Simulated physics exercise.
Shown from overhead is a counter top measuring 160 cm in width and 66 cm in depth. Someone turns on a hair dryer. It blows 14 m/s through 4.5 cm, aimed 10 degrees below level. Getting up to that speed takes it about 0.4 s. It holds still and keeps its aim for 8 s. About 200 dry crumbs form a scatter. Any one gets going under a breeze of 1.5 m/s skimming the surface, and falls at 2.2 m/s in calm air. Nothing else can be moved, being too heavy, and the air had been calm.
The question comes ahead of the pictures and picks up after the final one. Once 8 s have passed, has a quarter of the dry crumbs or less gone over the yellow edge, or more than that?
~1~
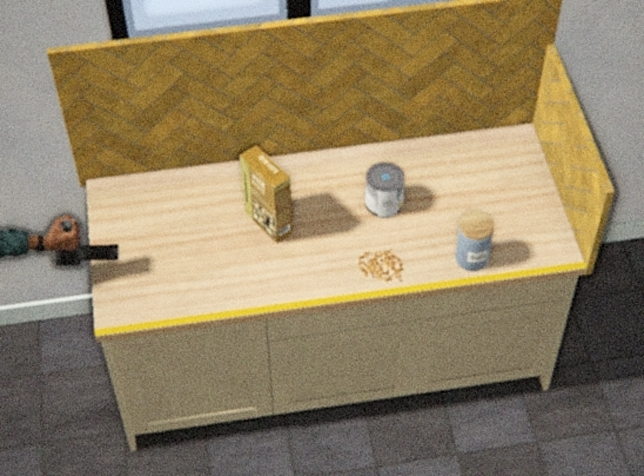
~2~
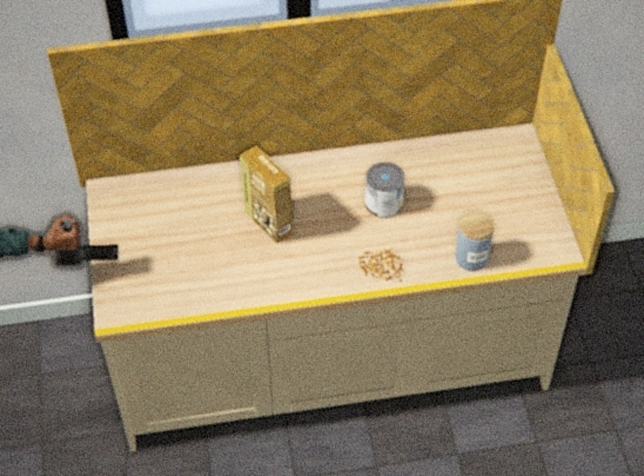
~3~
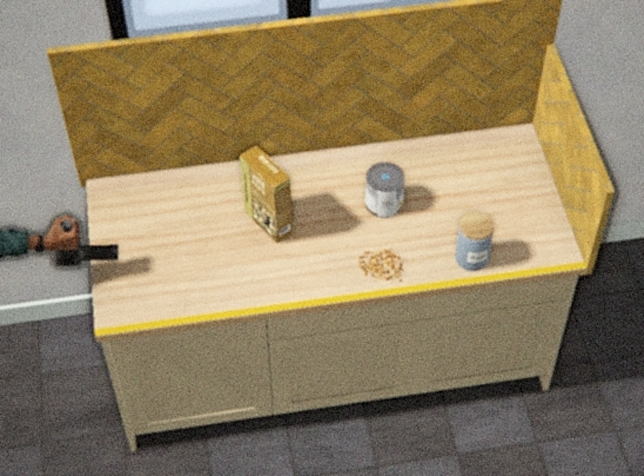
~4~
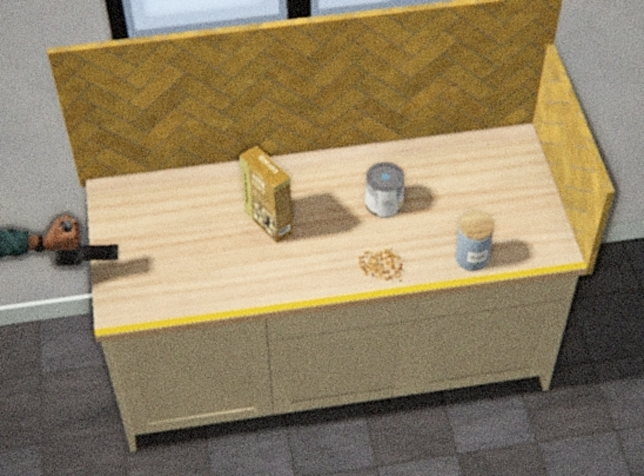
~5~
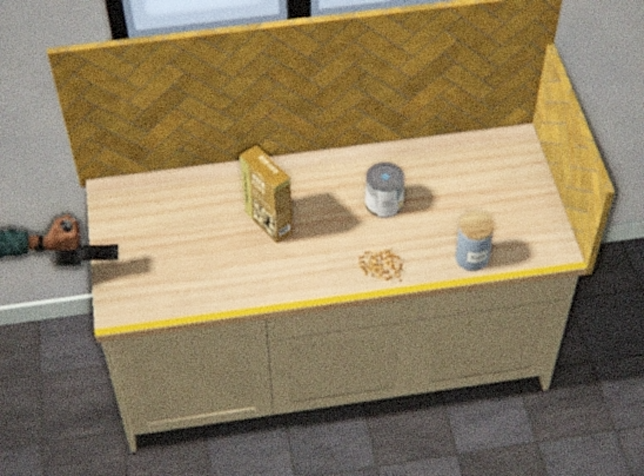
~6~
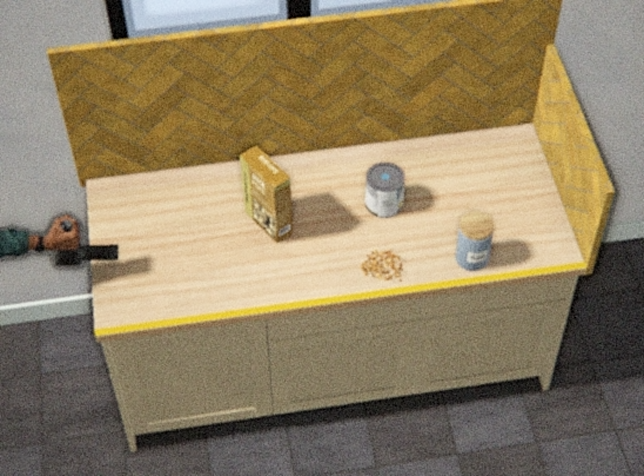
The quarter mark is passed.
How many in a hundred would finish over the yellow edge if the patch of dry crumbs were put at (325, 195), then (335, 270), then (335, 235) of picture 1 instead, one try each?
In turn: 0 per cent, 100 per cent, 10 per cent.
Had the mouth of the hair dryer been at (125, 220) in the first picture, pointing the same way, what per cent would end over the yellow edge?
Result: Approx. 0 %.
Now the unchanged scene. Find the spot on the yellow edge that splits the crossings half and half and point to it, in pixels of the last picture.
The halfway point of the crossings is around (454, 286) in the last picture.
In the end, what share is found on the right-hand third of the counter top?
Roughly 10 in a hundred.
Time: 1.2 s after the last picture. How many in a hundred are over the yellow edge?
Roughly 90 per cent.
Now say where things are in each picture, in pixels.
The middle of the dry crumbs is near (379, 267), none has stirred yet and the mouth of the hair dryer is at (118, 252), in the first picture.
The middle of the dry crumbs is near (379, 267), none has stirred yet and the yellow edge is centred on (346, 301), in the second picture.
The middle of the dry crumbs is near (379, 267), none has stirred yet, the top of a tin is at (385, 176) and the top of a jar is at (477, 224), in the third picture.
The middle of the dry crumbs is near (379, 267) and none has stirred yet, in the fourth picture.
The middle of the dry crumbs is near (379, 267) and none has stirred yet, in the fifth picture.
The middle of the dry crumbs is near (381, 267) and about 1 % have left their places, in the sixth picture.
Then, 1.2 s after the last picture, 9 % are on the move or not yet settled, 88 % are over the yellow edge.
Then, 2.2 s after the last picture, 4 % are on the move or not yet settled, 90 % are over the yellow edge.
Then, 4.0 s after the last picture, 3 % are on the move or not yet settled, 91 % are over the yellow edge.
Then, 7.6 s after the last picture, at the end, 92 % are over the yellow edge.
